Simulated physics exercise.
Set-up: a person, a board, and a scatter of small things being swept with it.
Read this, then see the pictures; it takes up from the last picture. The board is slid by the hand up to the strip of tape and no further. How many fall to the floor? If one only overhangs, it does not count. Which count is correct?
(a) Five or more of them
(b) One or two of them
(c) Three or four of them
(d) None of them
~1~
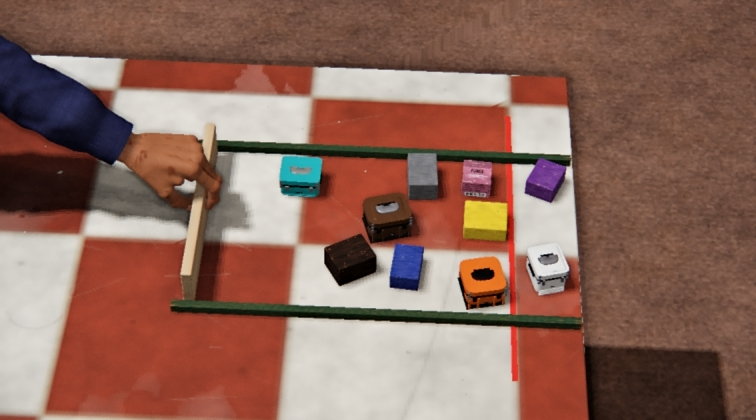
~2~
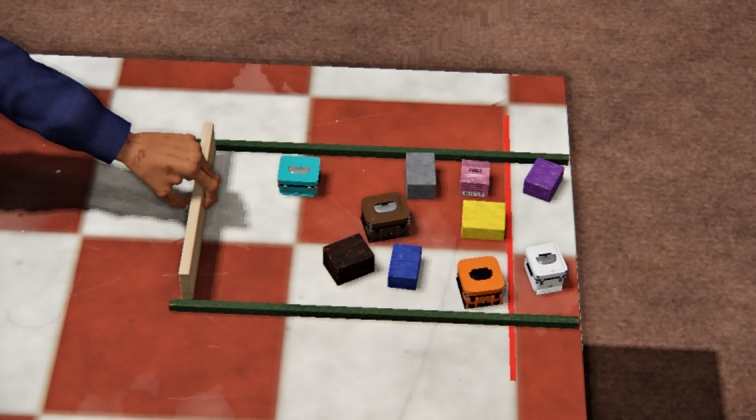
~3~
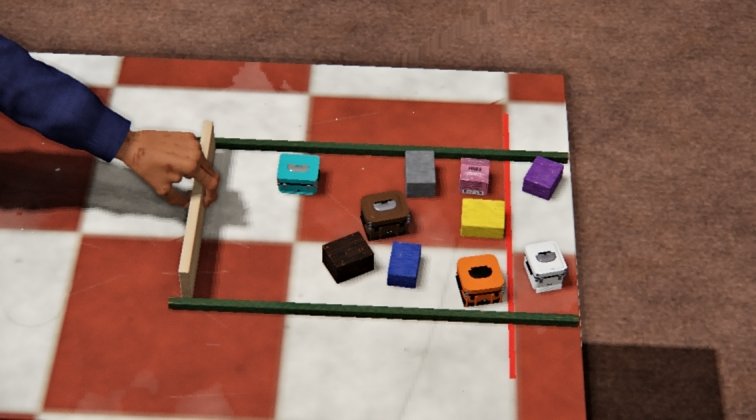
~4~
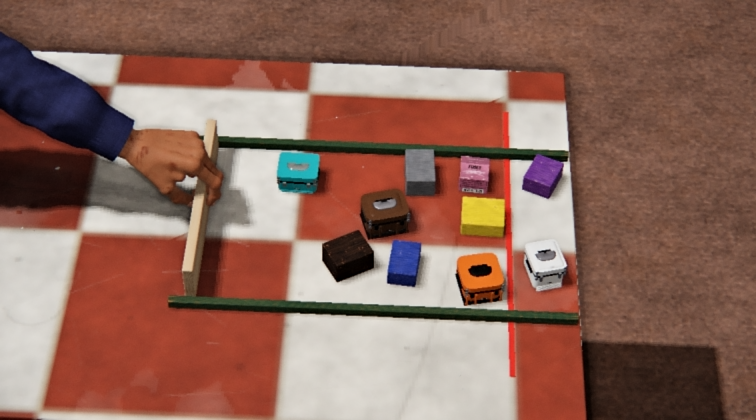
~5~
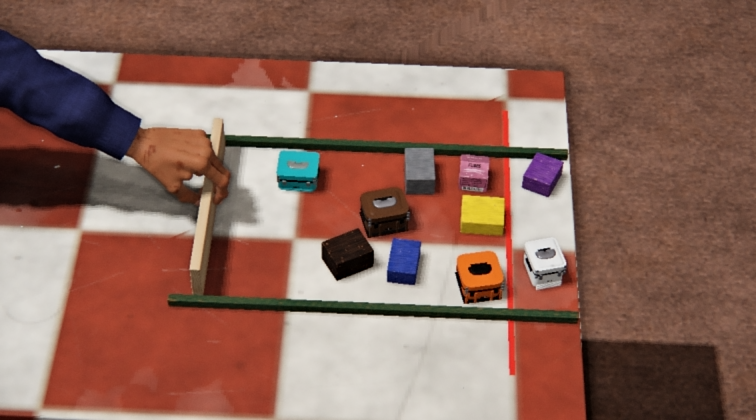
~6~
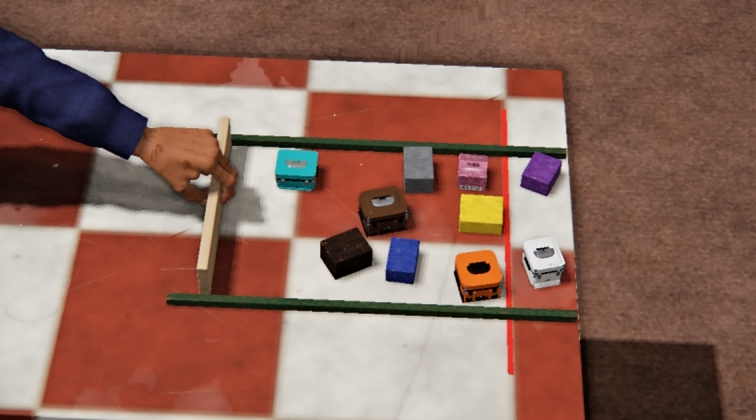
c, three or four of them.
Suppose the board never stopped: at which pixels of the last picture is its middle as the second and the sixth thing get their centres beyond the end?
(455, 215) and (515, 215).
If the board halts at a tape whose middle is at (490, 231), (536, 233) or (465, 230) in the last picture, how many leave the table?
It would be 4, then 7, then 2.
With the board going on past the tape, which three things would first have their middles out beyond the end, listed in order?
They are the white case, then the purple block, then the orange case.
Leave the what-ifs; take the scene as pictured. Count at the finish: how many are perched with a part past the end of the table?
That'd be 3.
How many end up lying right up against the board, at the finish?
All in all, 3.
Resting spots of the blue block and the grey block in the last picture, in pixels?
In the last view, the middles sit near (566, 271) and near (560, 176).
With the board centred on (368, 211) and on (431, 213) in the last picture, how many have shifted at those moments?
Counts: 5 and 10.
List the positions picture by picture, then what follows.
The first frame shows purple block (546, 181); white case (547, 269); yellow block (485, 221); board (200, 210); tape (511, 238).
The second frame shows white case (545, 268); grey block (421, 176).
The third frame shows yellow block (483, 219); brown case (385, 215).
The fourth frame shows purple block (543, 176); blue block (404, 263).
The fifth frame shows white case (544, 263); pink box (474, 173).
The sixth frame shows purple block (541, 174); white case (543, 262); yellow block (481, 214); board (216, 204); tape (507, 231).
Soon after, none off yet; purple block at rest near (541, 174); white case at rest near (543, 262); yellow block at rest near (481, 214).
After that, none off yet; purple block tilting a little near (577, 175); white case tilting a little near (591, 260); yellow block displaced about its own width near (529, 216).
In the end, the number that fall off is three or four; gone, pink box, orange case, white case and purple block.
